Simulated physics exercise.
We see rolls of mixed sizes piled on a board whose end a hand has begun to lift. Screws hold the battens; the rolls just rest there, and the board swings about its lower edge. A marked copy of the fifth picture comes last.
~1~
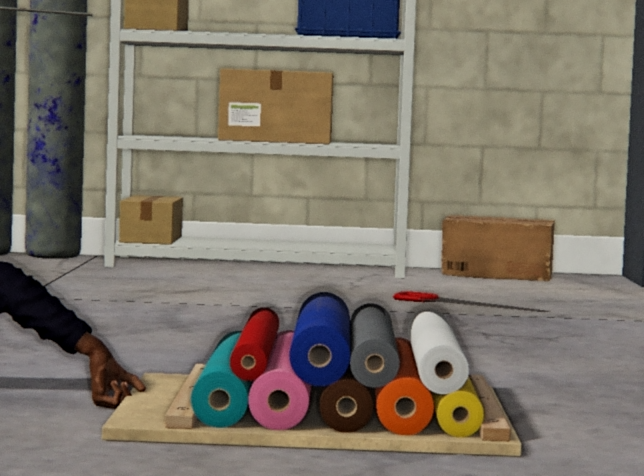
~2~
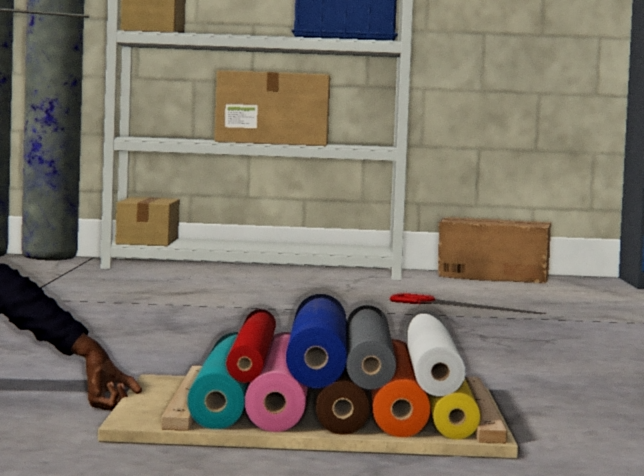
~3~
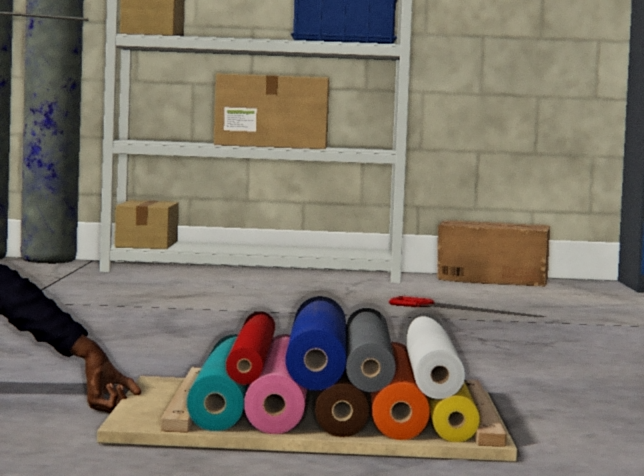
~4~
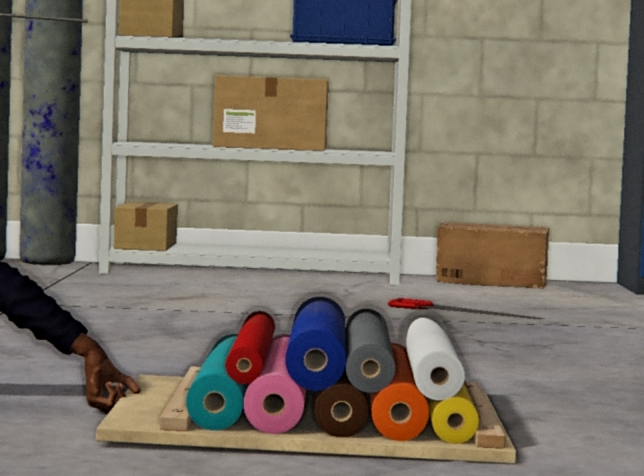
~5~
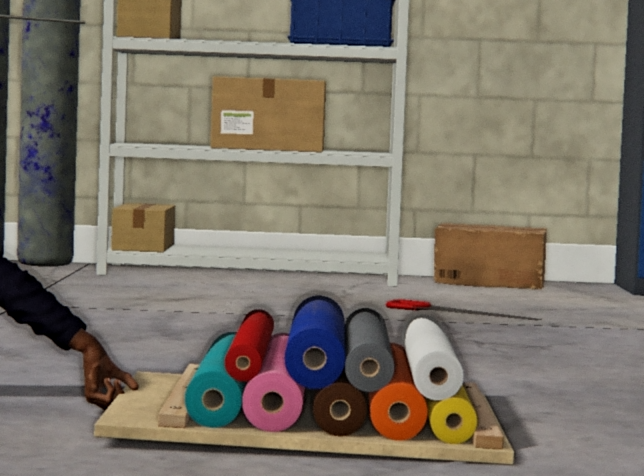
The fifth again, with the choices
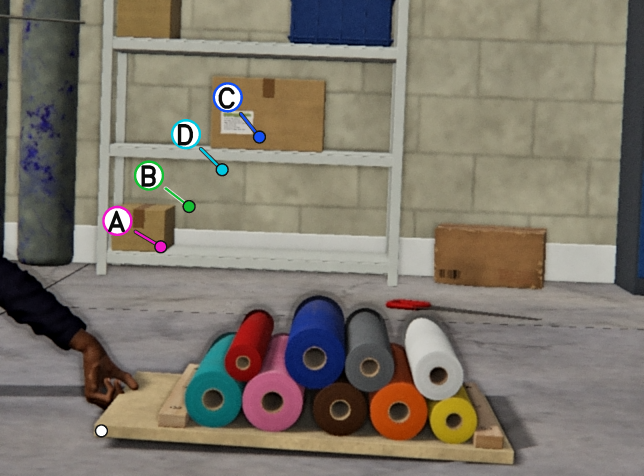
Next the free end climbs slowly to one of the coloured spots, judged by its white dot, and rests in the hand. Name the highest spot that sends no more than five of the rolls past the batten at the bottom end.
B is the limit.
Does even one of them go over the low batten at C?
At C: Yes.
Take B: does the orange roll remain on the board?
Yes, with B.
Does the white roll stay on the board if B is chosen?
No.
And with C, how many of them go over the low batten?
It comes to nine.
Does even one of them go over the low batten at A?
Yes, at A.
On the copy, A at (161, 247); B at (189, 206); C at (259, 137); D at (222, 170); the white dot at (102, 431).
On B. First, board at 20°.
Then, board at 36°.
Finally, board at 36°, three over the low batten (grey, blue, white).
By contrast, A three over the low batten (grey, blue, white); C nine over the low batten; D nine over the low batten.
